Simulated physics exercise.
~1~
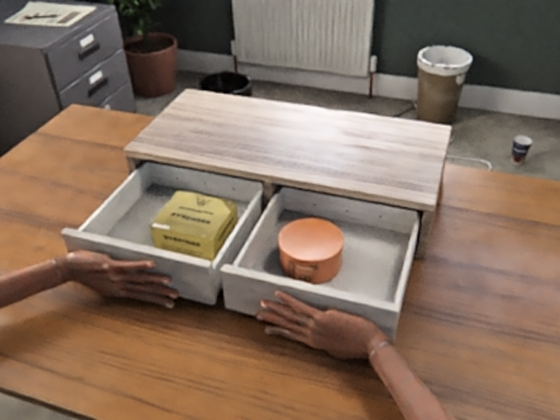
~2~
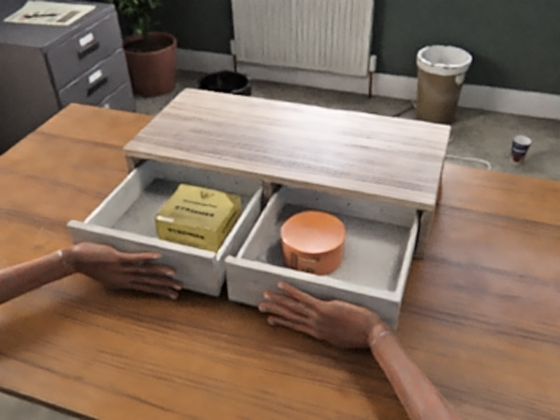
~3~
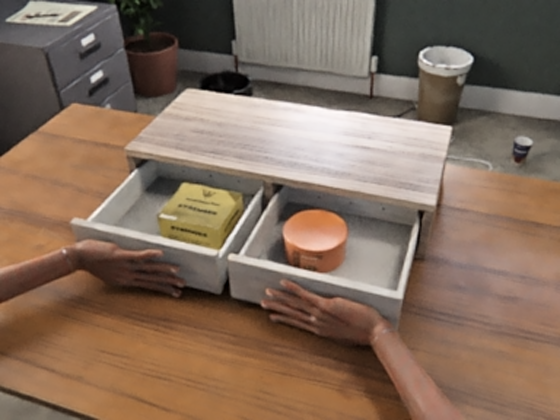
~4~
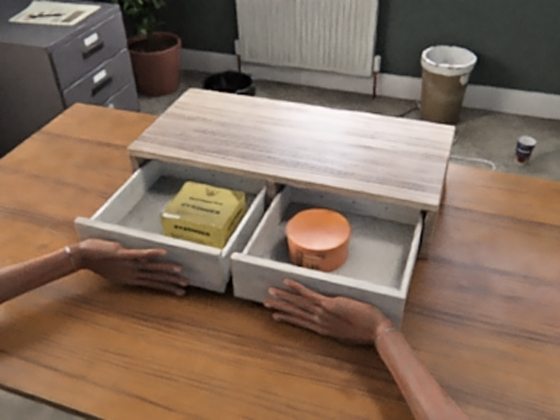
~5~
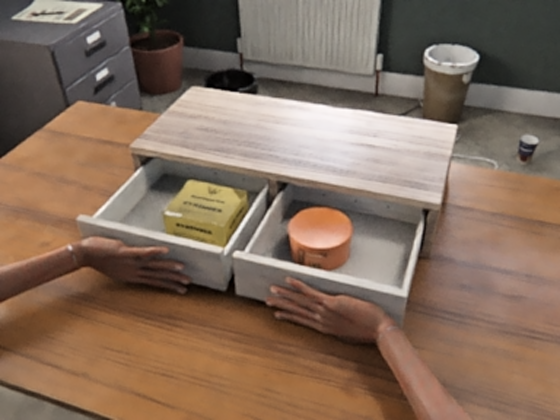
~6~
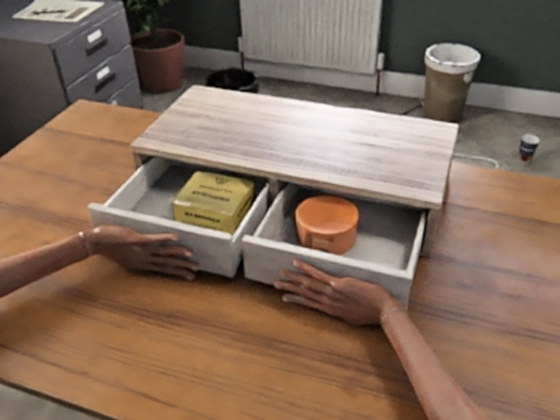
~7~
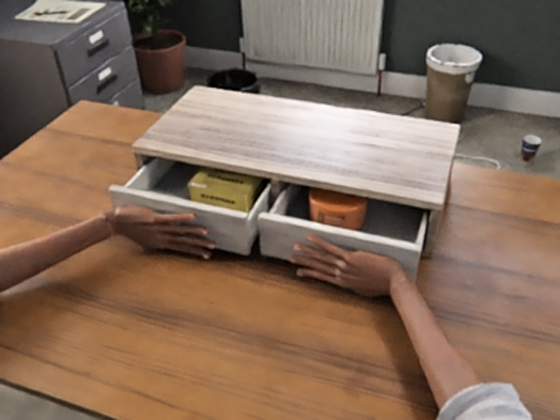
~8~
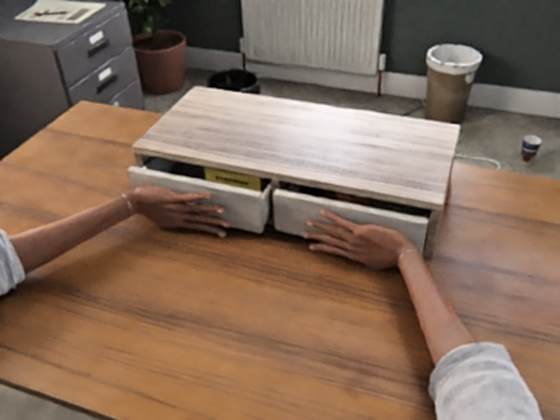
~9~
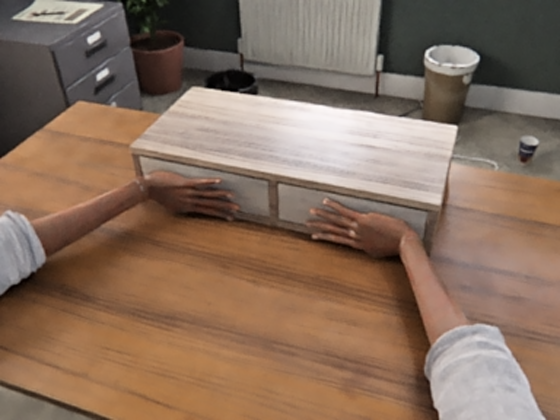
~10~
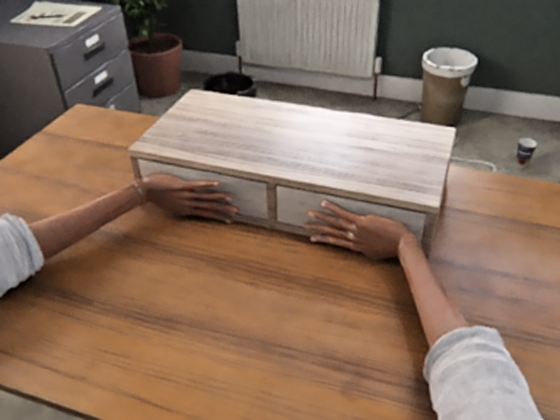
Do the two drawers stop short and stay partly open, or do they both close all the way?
Both drawers close all the way, the left one and the right one alike.
